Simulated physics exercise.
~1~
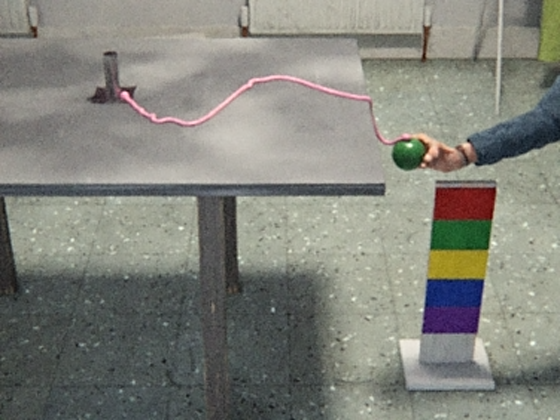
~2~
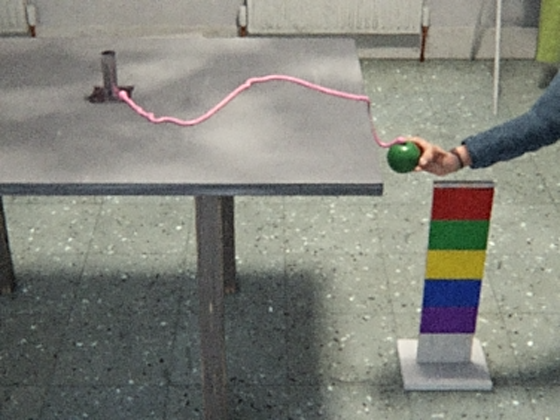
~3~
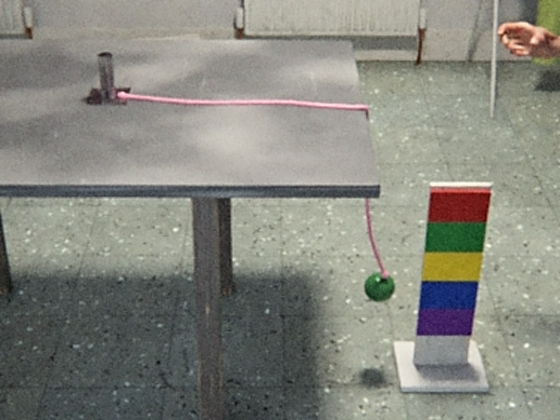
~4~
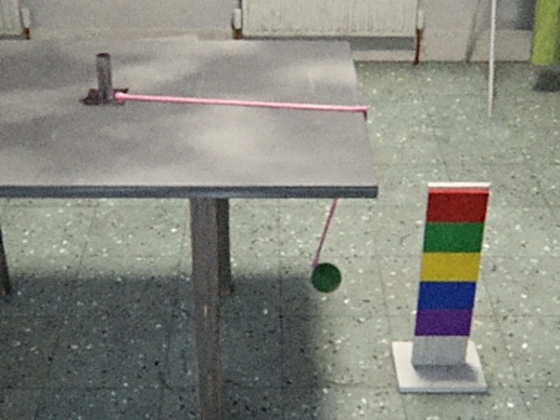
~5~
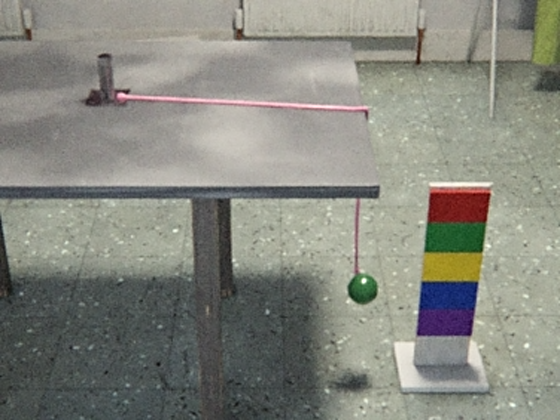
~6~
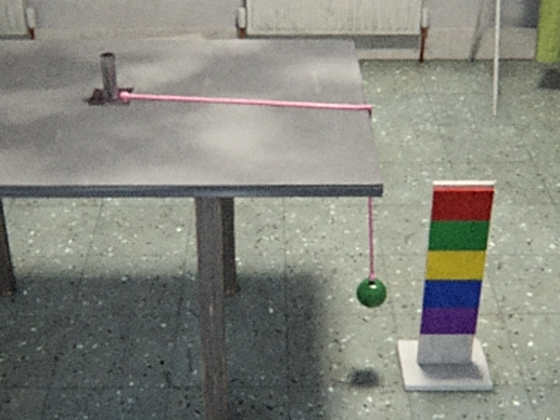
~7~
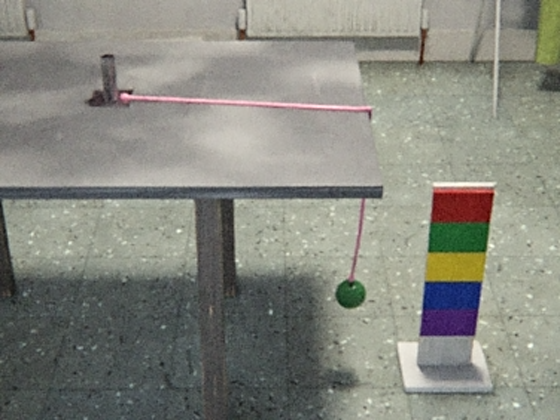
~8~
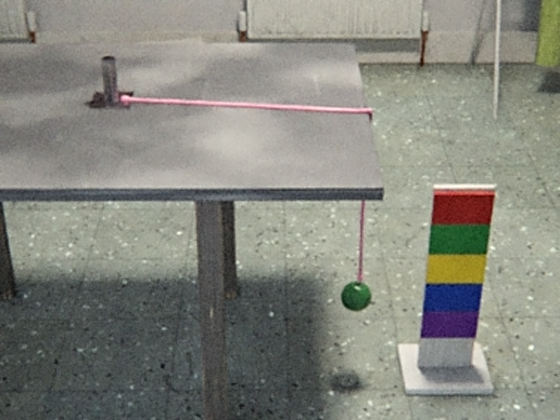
We see a hand release a green ball on a pink cord over a table's right edge beside a board of coloured bands; the ball drops, pulls the cord taut and swings left and right, finally hanging about level with the blue band.
